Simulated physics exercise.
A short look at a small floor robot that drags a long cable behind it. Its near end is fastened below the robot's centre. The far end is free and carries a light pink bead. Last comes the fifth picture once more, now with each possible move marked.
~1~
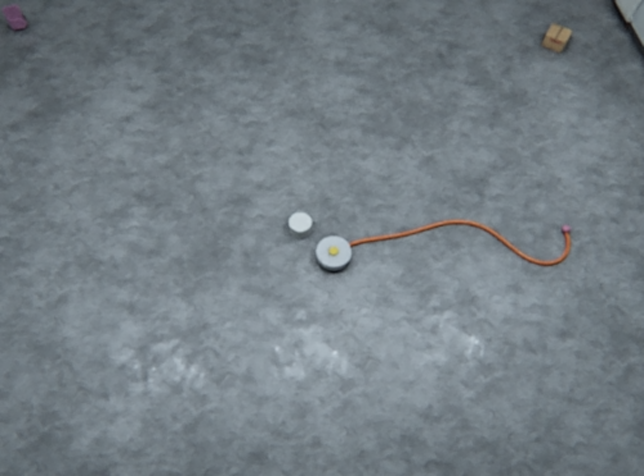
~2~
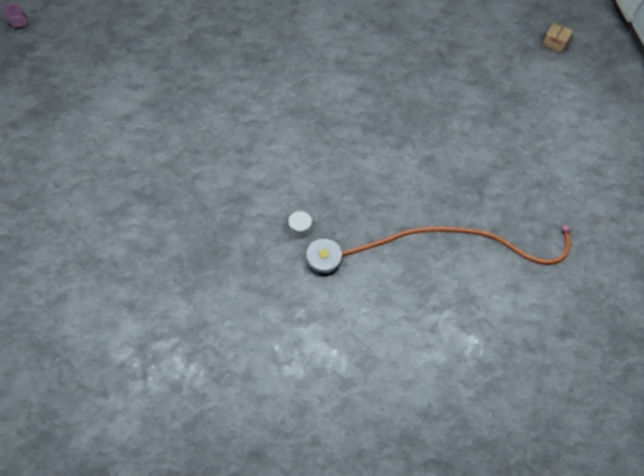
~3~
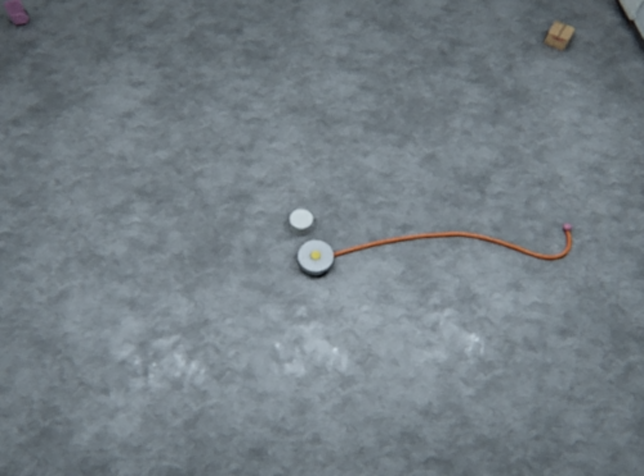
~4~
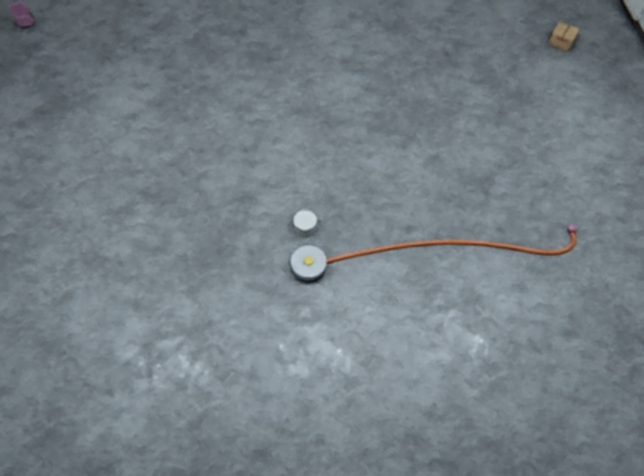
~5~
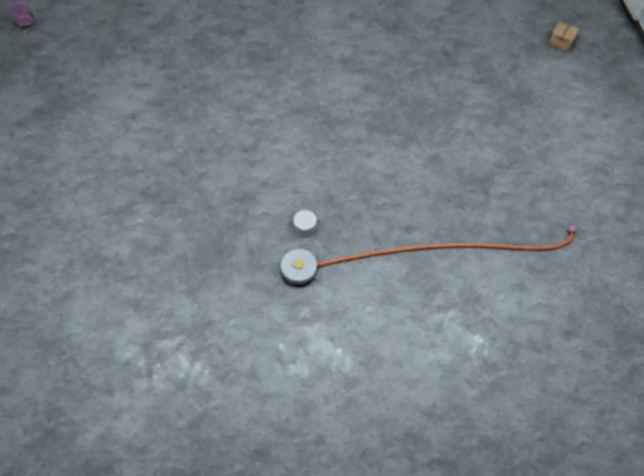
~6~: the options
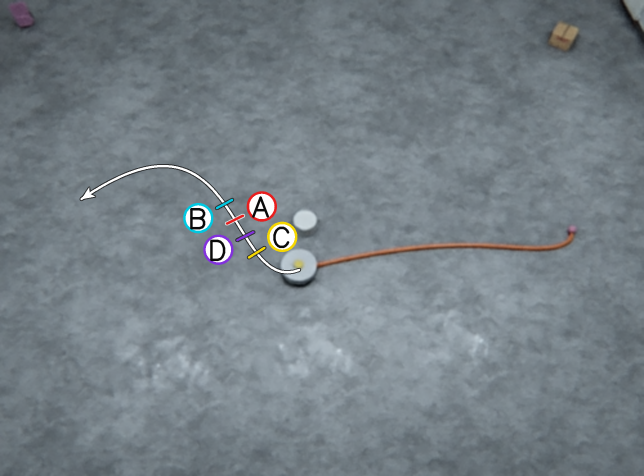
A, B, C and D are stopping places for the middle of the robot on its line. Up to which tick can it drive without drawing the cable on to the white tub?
It should halt at A.
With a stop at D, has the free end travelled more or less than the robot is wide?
By then, more.
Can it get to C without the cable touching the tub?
For that mark, yes.
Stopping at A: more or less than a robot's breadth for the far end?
More.
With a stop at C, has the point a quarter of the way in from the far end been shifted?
Yes.
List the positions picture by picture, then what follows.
Robot (334, 254); free end (566, 229); white tub (301, 225), in the first picture.
Robot (324, 257); free end (566, 229), in the second picture.
Robot (316, 258); free end (567, 227), in the third picture.
Robot (309, 264); free end (572, 229); white tub (305, 223), in the fourth picture.
Robot (299, 267); free end (572, 230); white tub (305, 223), in the fifth picture.
On the marked copy, A at (235, 220); B at (225, 204); C at (257, 253); D at (245, 236); the route from (299, 270) via (206, 183) to (81, 199).
Following A. Soon after the start, robot (267, 261), middle of the cable (416, 255), free end (555, 240).
Later, robot (247, 237), middle of the cable (394, 255), free end (534, 242).
In the end, robot (234, 217), middle of the cable (375, 251), free end (517, 244); nothing has been touched.
As for the rest, B brings the cable against the tub; C is safe but short; D is safe but short.
